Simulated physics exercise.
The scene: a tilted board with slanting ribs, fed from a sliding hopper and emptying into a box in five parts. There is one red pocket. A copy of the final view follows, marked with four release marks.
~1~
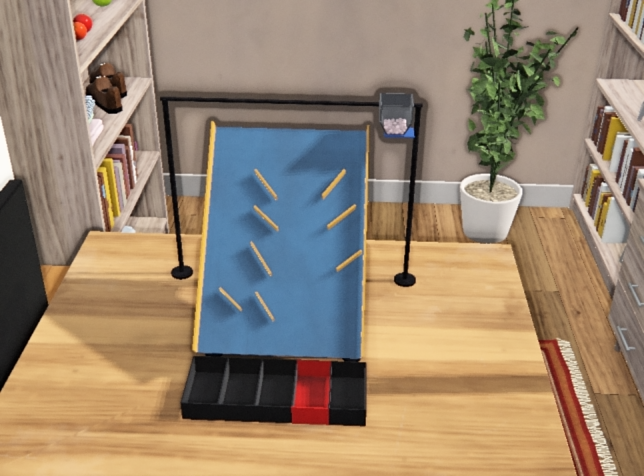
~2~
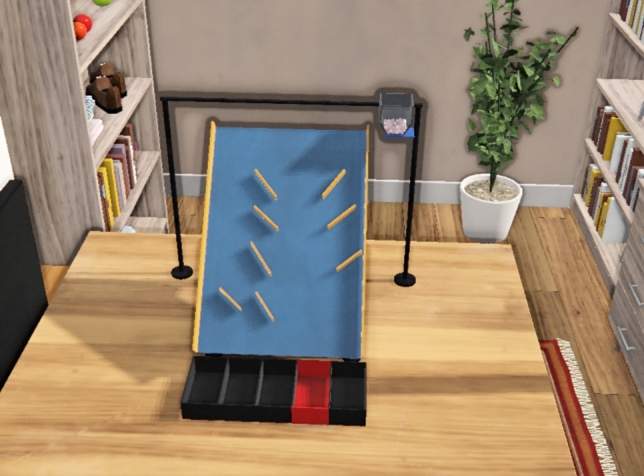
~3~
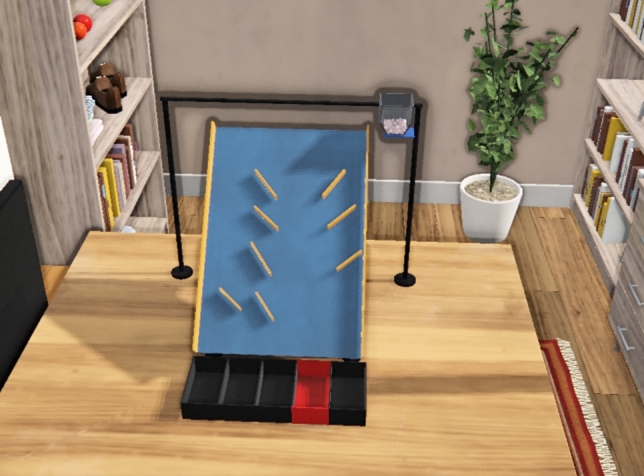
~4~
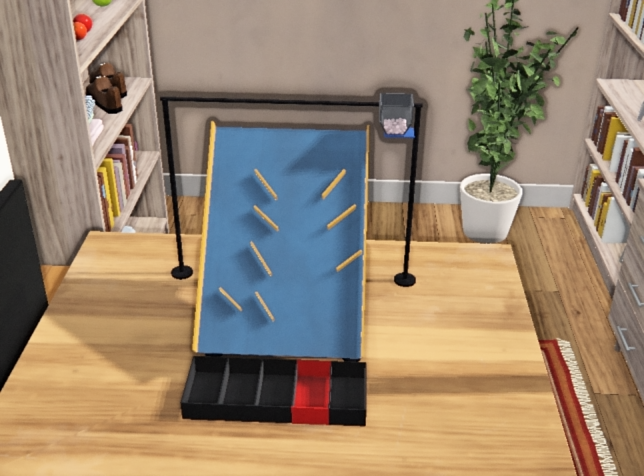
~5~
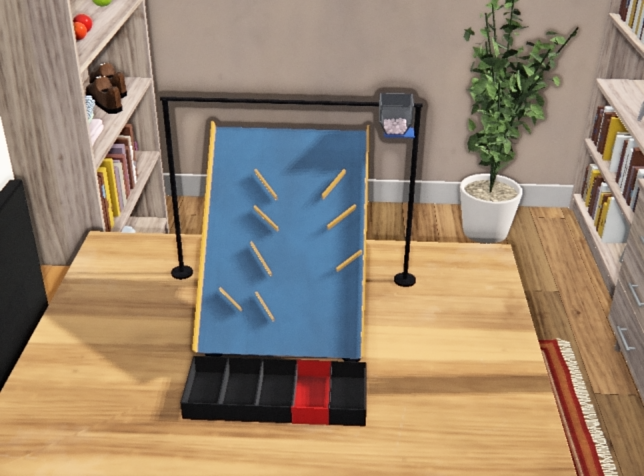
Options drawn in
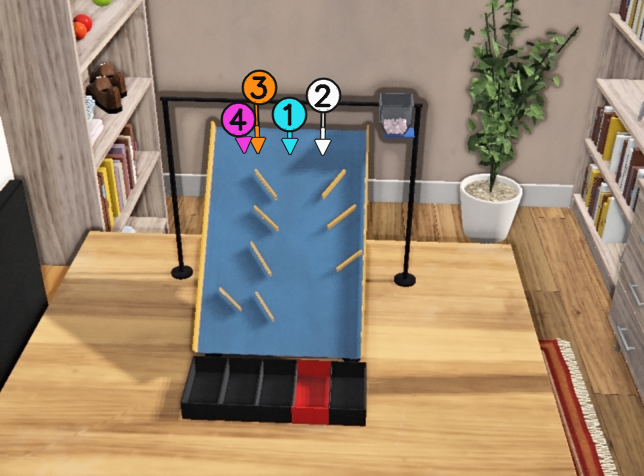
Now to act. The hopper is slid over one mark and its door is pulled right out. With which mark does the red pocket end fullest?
1 is best.
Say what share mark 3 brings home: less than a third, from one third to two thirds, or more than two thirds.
Mark 3 gives less than a third.
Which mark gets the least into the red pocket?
4 it is.
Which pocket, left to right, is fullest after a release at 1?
The fourth from the left.
On the marked copy, mark 1 meets the board at (290, 148); mark 2 meets the board at (322, 149); mark 3 meets the board at (257, 147); mark 4 meets the board at (244, 147).
Choosing 1, roughly half in the red pocket, roughly a quarter in other pockets, roughly a quarter outside the box.
Choosing 2, roughly a quarter in the red pocket, roughly half in other pockets, roughly a quarter outside the box.
Choosing 3, roughly a quarter in the red pocket, roughly half in other pockets, roughly a quarter outside the box.
Choosing 4, just a few in the red pocket, roughly two thirds in other pockets, roughly a third outside the box.
